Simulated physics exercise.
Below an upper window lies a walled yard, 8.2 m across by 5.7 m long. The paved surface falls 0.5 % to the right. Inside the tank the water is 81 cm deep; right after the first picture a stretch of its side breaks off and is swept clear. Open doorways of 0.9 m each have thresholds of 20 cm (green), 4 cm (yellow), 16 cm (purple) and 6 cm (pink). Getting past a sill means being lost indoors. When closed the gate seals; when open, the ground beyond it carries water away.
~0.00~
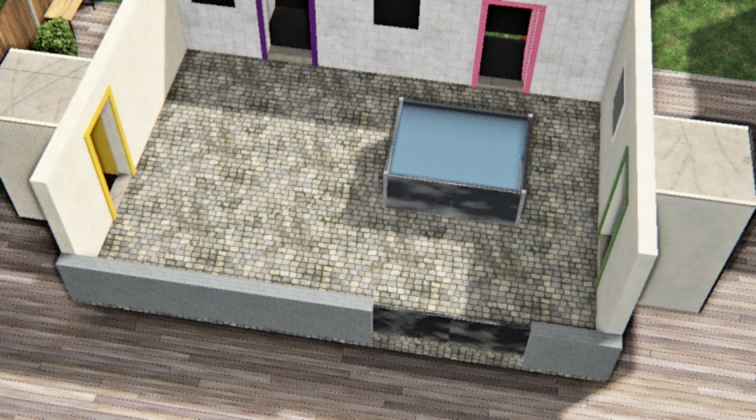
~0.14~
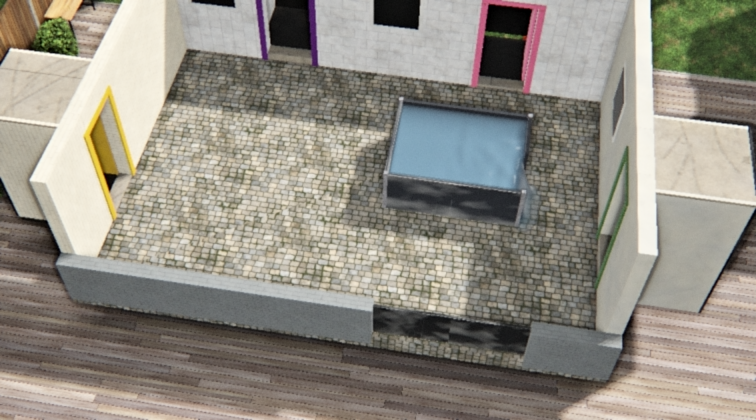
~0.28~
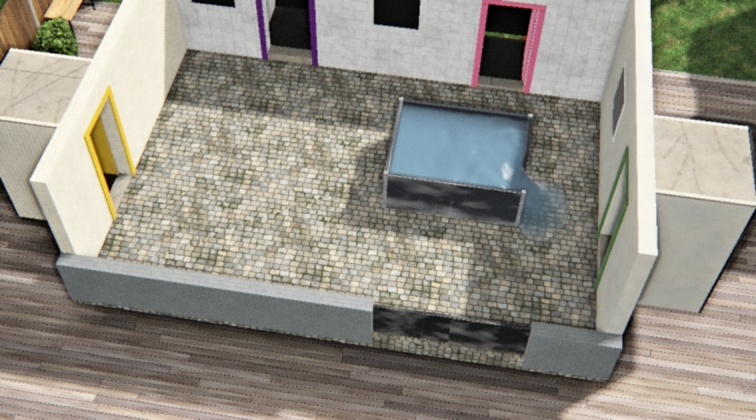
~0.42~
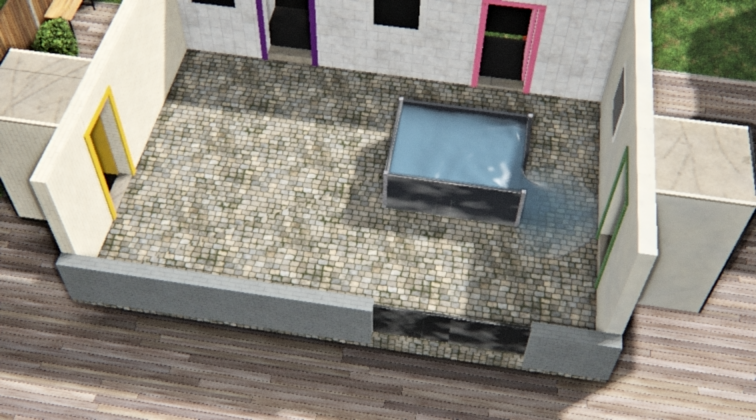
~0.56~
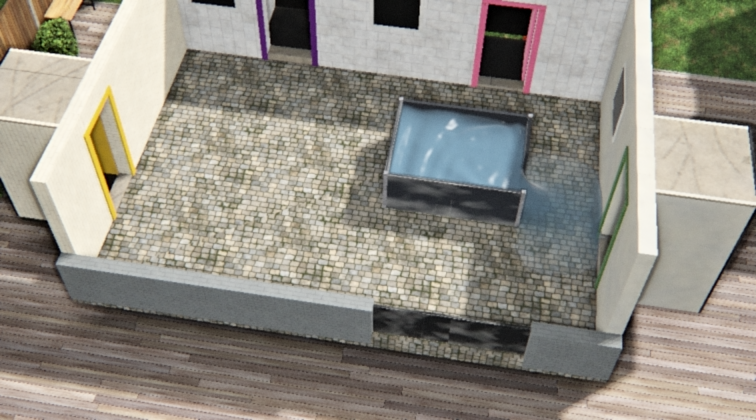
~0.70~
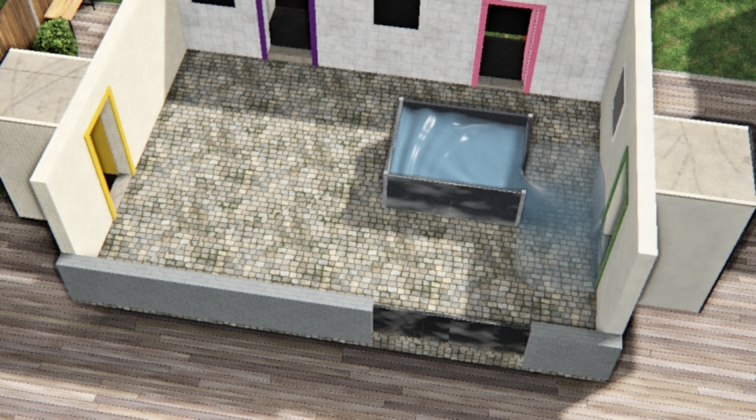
A walled, stone-paved yard held a tank of still blue water, then water poured out of its right side and spread across the paving toward the green-framed opening while the tank's surface rippled and sank.
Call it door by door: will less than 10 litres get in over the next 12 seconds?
Green door - no, 10 litres or more; yellow door - no, 10 litres or more; purple door - yes, less; pink door - no, 10 litres or more.
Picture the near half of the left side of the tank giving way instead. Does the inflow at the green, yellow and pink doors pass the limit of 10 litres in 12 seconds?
Outcomes - green: Not exceeded, yellow: Exceeded, pink: Not exceeded.
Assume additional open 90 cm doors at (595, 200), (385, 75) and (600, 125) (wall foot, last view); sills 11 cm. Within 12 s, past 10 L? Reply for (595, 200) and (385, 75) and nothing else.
Per doorway, in order: Sufficient / insufficient.
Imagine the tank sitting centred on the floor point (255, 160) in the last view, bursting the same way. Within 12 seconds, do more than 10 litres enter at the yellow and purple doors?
Yellow door held, purple door held.
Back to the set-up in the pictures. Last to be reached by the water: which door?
Result: Yellow door.
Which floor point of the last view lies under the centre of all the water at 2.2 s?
Near (499, 195).
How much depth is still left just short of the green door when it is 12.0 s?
Depth: Approx. 7.5 cm.
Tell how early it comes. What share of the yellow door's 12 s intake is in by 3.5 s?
That works out near 0%.
After 1.4 s water covers 10 % of the floor and is deepest (53 cm) near (591, 220); green door 37 cm at the sill, 30 L in, yellow door not reached, purple door not reached, pink door not reached.
After 2.2 s water covers 20 % of the floor and is deepest (44 cm) near (591, 220); green door 33 cm at the sill, 89 L in, yellow door not reached, purple door not reached, pink door 8 cm at the sill, 0 L in.
After 3.5 s water covers 45 % of the floor and is deepest (32 cm) near (591, 220); green door 23 cm at the sill, 127 L in, yellow door not reached, purple door not reached, pink door 11 cm at the sill, 13 L in.
After 7.0 s water covers 95 % of the floor and is deepest (18 cm) near (590, 228); green door 14 cm at the sill, 137 L in, yellow door 8 cm at the sill, 10 L in, purple door 5 cm at the sill, 0 L in, pink door 7 cm at the sill, 33 L in.
After 12.0 s water covers 100 % of the floor and is deepest (10 cm) near (587, 355); green door 8 cm at the sill, 138 L in, yellow door 7 cm at the sill, 71 L in, purple door 9 cm at the sill, 0 L in, pink door 4 cm at the sill, 36 L in.
